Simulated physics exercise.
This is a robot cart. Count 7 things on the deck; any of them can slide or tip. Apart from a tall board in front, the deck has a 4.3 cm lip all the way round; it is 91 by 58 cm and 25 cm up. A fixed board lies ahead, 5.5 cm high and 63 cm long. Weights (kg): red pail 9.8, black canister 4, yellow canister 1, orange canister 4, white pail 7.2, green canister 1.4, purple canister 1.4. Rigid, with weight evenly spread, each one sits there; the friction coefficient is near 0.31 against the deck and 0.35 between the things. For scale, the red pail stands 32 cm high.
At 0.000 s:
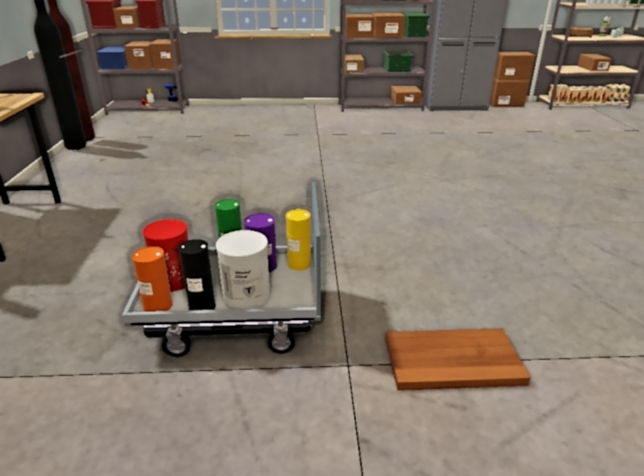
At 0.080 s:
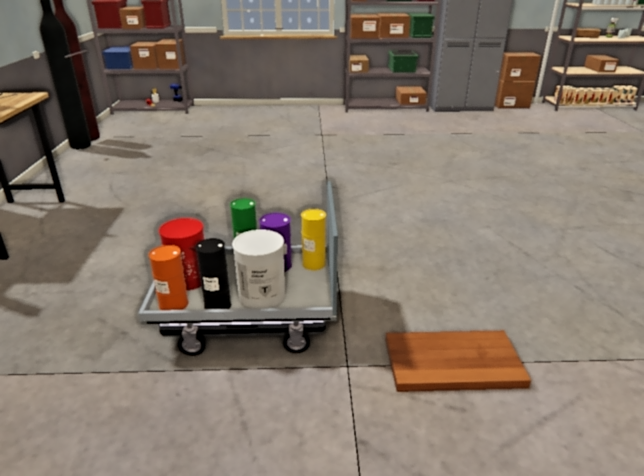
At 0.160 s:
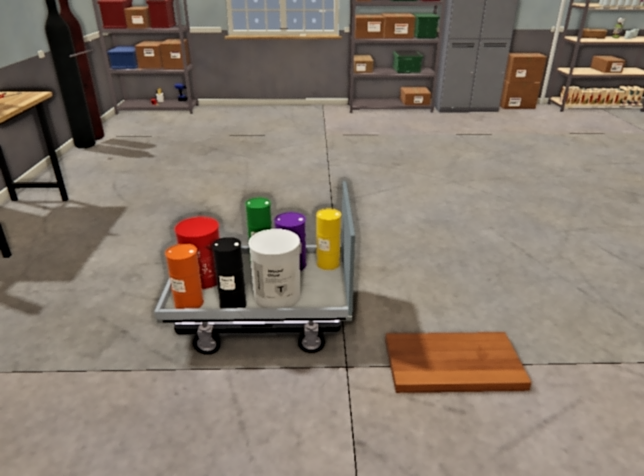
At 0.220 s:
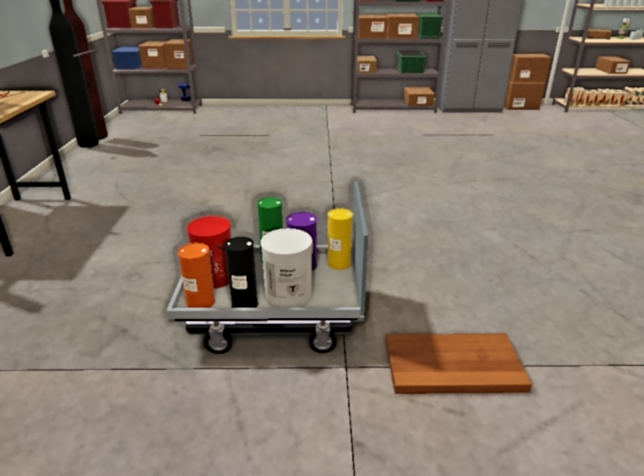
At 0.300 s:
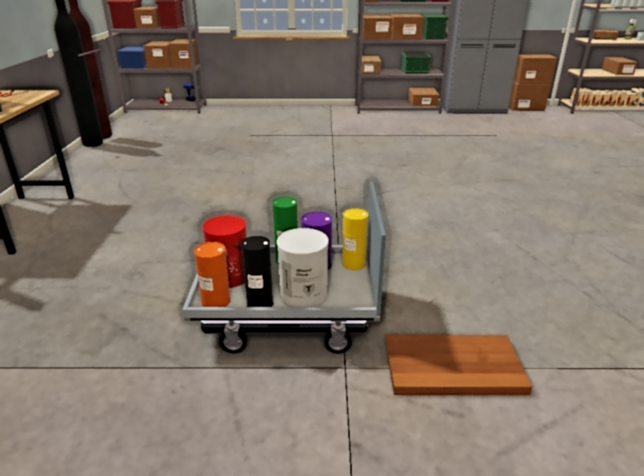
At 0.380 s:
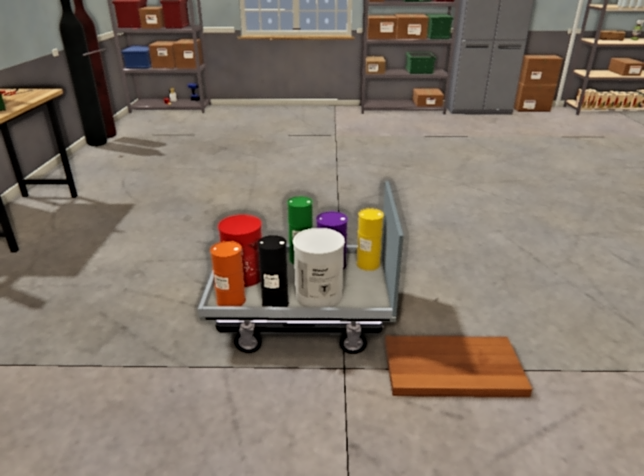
In a workshop with shelves along the back wall, a flat cart carrying a red pail, a white pail and five coloured canisters rolls steadily to the right, drawing closer to a wooden board on the concrete floor.
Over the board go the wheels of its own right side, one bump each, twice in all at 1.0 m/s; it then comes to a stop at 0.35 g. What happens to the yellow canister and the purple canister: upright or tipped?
Yellow canister: Not tipped, purple canister: Not tipped.
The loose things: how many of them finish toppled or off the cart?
It adds up to 2.
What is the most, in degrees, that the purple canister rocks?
4° at most.
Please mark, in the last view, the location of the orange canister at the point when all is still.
End point: Approx. (588, 278).
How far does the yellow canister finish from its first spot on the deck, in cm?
Start to finish, roughly 2 cm.
After 1.28 s, 128 cm covered; yellow canister leaning 4° near (537, 241); purple canister slid 3 cm near (493, 239); black canister leaning 16°.
After 1.98 s, 198 cm covered; purple canister slid 3 cm near (623, 241); yellow canister slid 2 cm; black canister on its side.
By the end (3.2 s), off the cart and tipped over, green canister; tipped over on the deck, black canister; the other 5 in place, give or take 10 cm.
